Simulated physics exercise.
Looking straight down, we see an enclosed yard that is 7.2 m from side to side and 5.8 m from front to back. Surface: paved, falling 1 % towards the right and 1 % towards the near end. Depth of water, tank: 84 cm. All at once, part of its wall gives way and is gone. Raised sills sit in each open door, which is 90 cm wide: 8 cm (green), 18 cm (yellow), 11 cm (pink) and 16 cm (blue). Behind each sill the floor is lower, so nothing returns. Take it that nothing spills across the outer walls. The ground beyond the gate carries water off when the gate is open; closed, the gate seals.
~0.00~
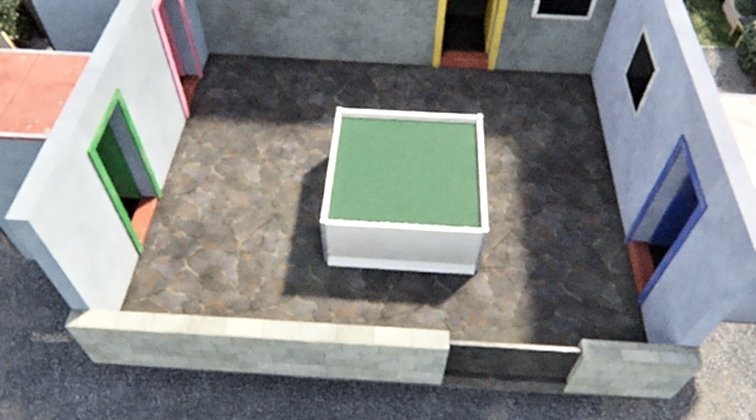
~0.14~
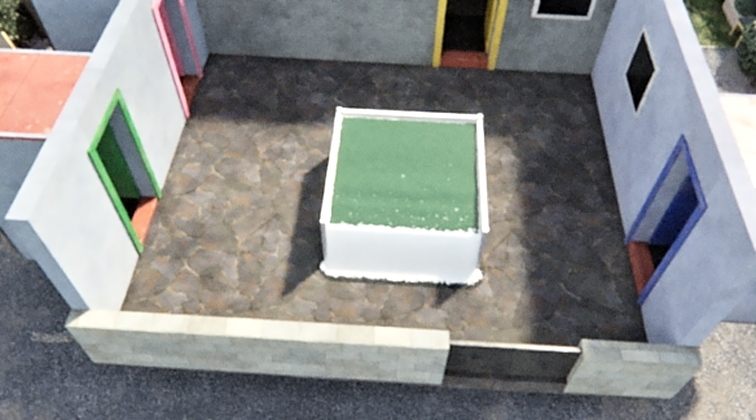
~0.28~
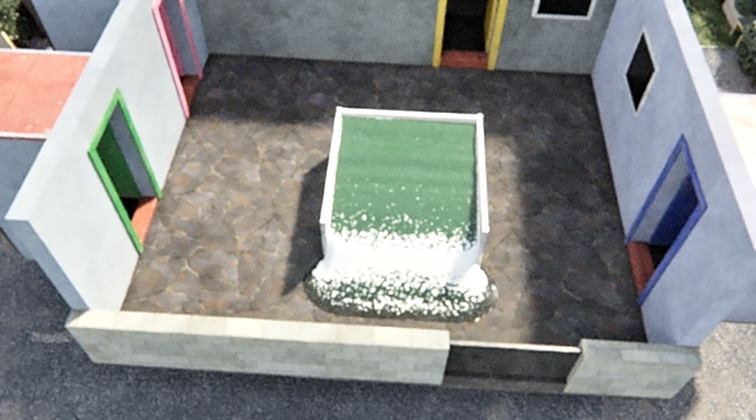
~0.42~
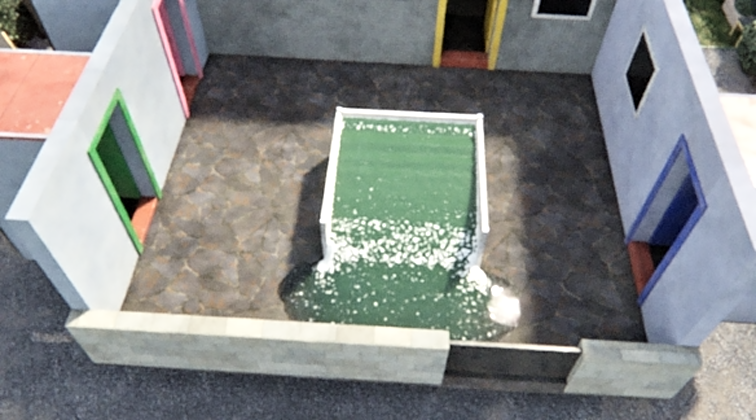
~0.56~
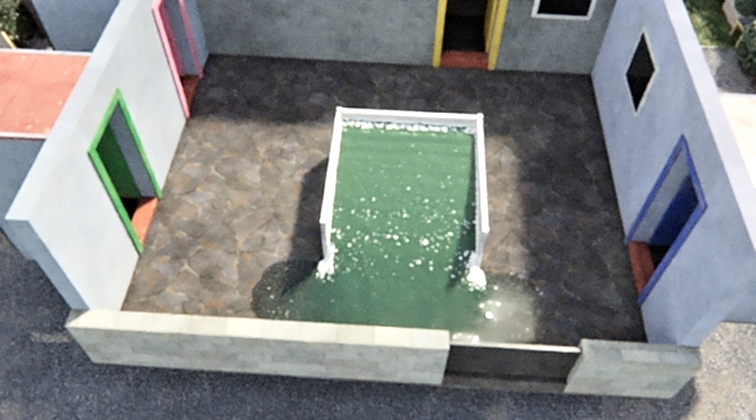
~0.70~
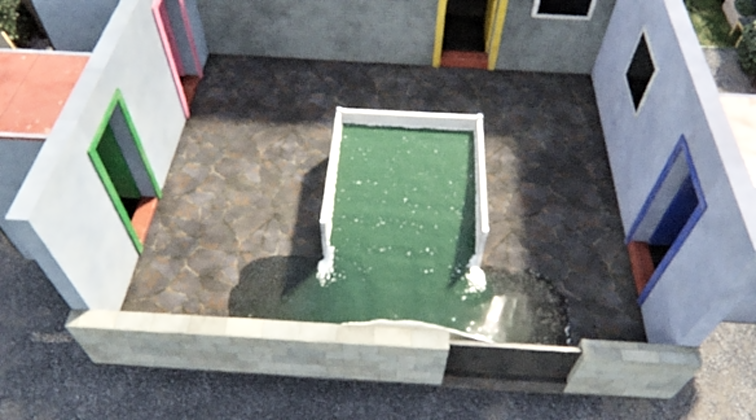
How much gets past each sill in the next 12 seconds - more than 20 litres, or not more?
As I see it, the green door will see too much water come in. The yellow door will see an amount within the limit come in. The pink door will see an amount within the limit come in. The blue door will see too much water come in.
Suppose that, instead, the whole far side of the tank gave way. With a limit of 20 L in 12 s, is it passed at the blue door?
Note: Blue door, short of the mark.
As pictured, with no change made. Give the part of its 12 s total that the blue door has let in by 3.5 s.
70 percent or so by then.
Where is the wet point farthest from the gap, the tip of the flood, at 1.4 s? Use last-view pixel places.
Location: Approx. (112, 336) in the last view.
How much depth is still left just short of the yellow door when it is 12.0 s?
10.5 cm.
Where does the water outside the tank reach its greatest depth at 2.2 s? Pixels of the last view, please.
Near (632, 371).
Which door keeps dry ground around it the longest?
Yellow.
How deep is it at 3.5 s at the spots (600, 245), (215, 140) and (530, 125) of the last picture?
Around 19 cm, 8 cm and 4 cm, in the order given.
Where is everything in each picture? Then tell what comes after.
Still water, 84 cm deep, in the tank at (407, 170), in the first picture.
The front is at (322, 265), 1.1 m from the gap at (402, 249); 0.5 m2 of floor is under water; 84 cm left at the back of the tank, in the second picture.
Water pours out at (402, 252) and has run 1.4 m, to (490, 301); typically 14 cm deep outside, 84 cm at the tank's back, in the third picture.
The front is at (509, 325), 1.7 m from the gap at (402, 254); 3.6 m2 of floor is under water; 79 cm left at the back of the tank, in the fourth picture.
Water pours out at (402, 254) and has run 2.2 m, to a hidden place; typically 14 cm deep outside, 70 cm at the tank's back, in the fifth picture.
Water pours out at (402, 255) and has run 2.6 m, to a hidden place; typically 16 cm deep outside, 71 cm at the tank's back, in the sixth picture.
After 1.4 s water covers 20 % of the floor and is deepest (62 cm) near (397, 342); green door not reached, yellow door not reached, pink door not reached, blue door not reached.
After 2.2 s water covers 35 % of the floor and is deepest (56 cm) near (632, 371); green door 14 cm at the sill, 0 L in, yellow door not reached, pink door not reached, blue door 27 cm at the sill, 3 L in.
After 3.5 s water covers 65 % of the floor and is deepest (34 cm) near (632, 371); green door 17 cm at the sill, 48 L in, yellow door not reached, pink door 5 cm at the sill, 0 L in, blue door 25 cm at the sill, 58 L in.
After 7.0 s water covers 100 % of the floor and is deepest (23 cm) near (385, 143); green door 6 cm at the sill, 84 L in, yellow door 11 cm at the sill, 0 L in, pink door 5 cm at the sill, 0 L in, blue door 11 cm at the sill, 83 L in.
After 12.0 s water covers 100 % of the floor and is deepest (17 cm) near (507, 362); green door 8 cm at the sill, 85 L in, yellow door 11 cm at the sill, 0 L in, pink door 7 cm at the sill, 0 L in, blue door 15 cm at the sill, 83 L in.
